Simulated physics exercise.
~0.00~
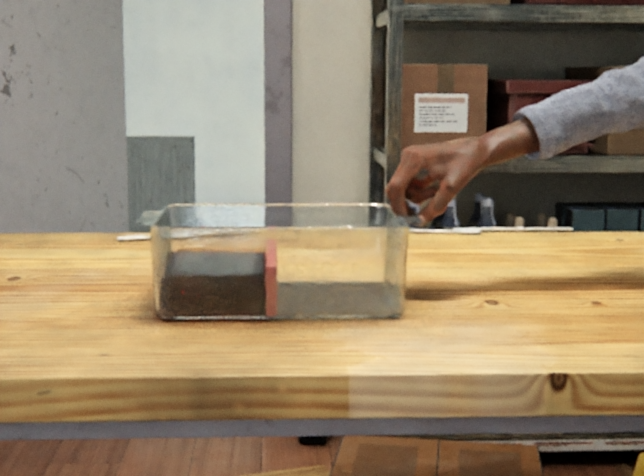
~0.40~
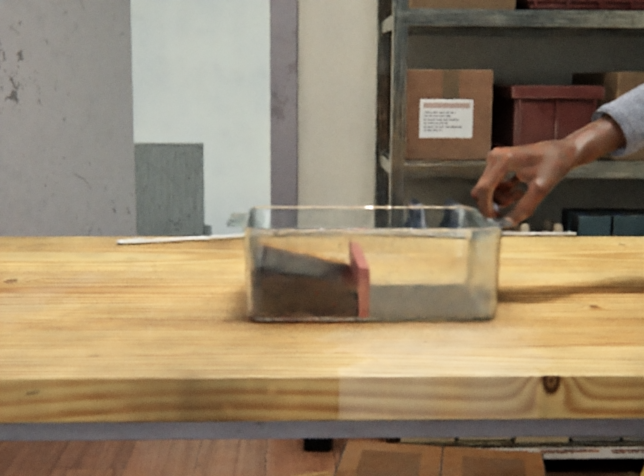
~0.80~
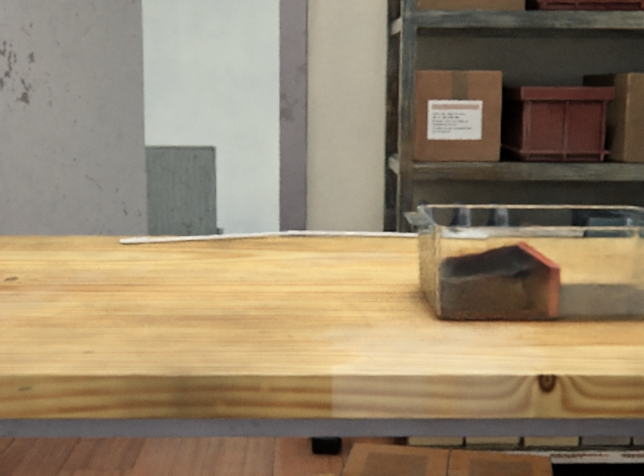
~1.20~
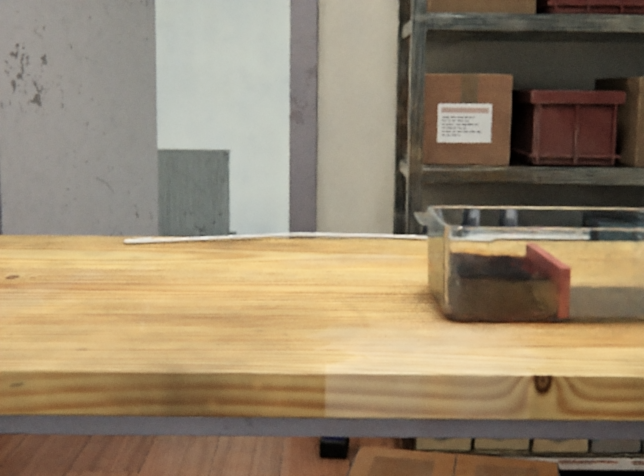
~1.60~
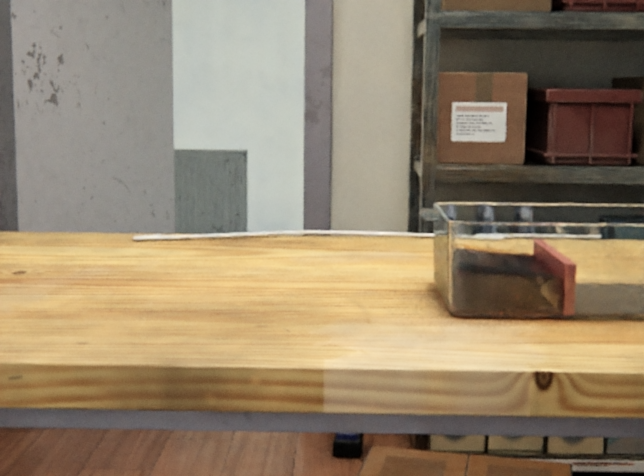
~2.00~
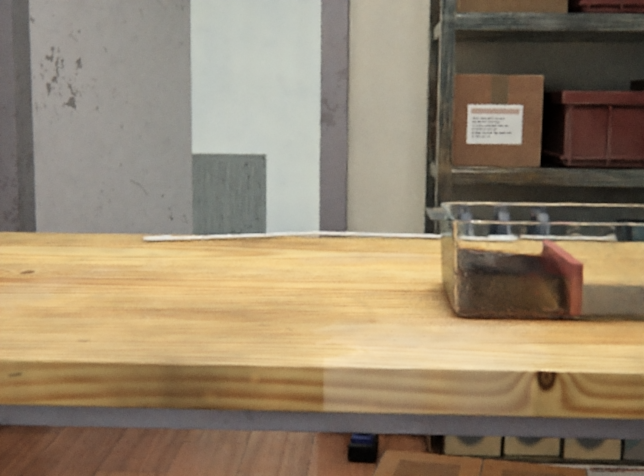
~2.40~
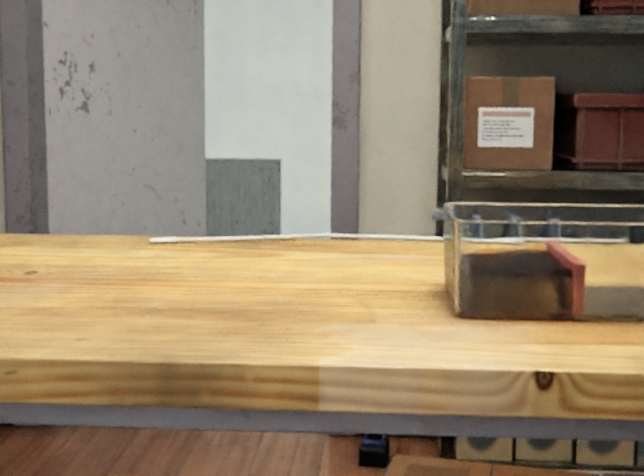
To begin with, a see-through oblong tub sits on a wooden table top, split by a low reddish wall, with dark tea on the left and the right side looking empty, while a hand reaches in to its right end. The hand tugs the tub to the right, and the tea tilts, piling up toward the left end. As the tub nears the right edge of the view, the tea swings back and climbs against the wall. The tub then comes to rest, and the tea rocks gently and flattens. By the end, nearly all of it remains left of the upright wall.
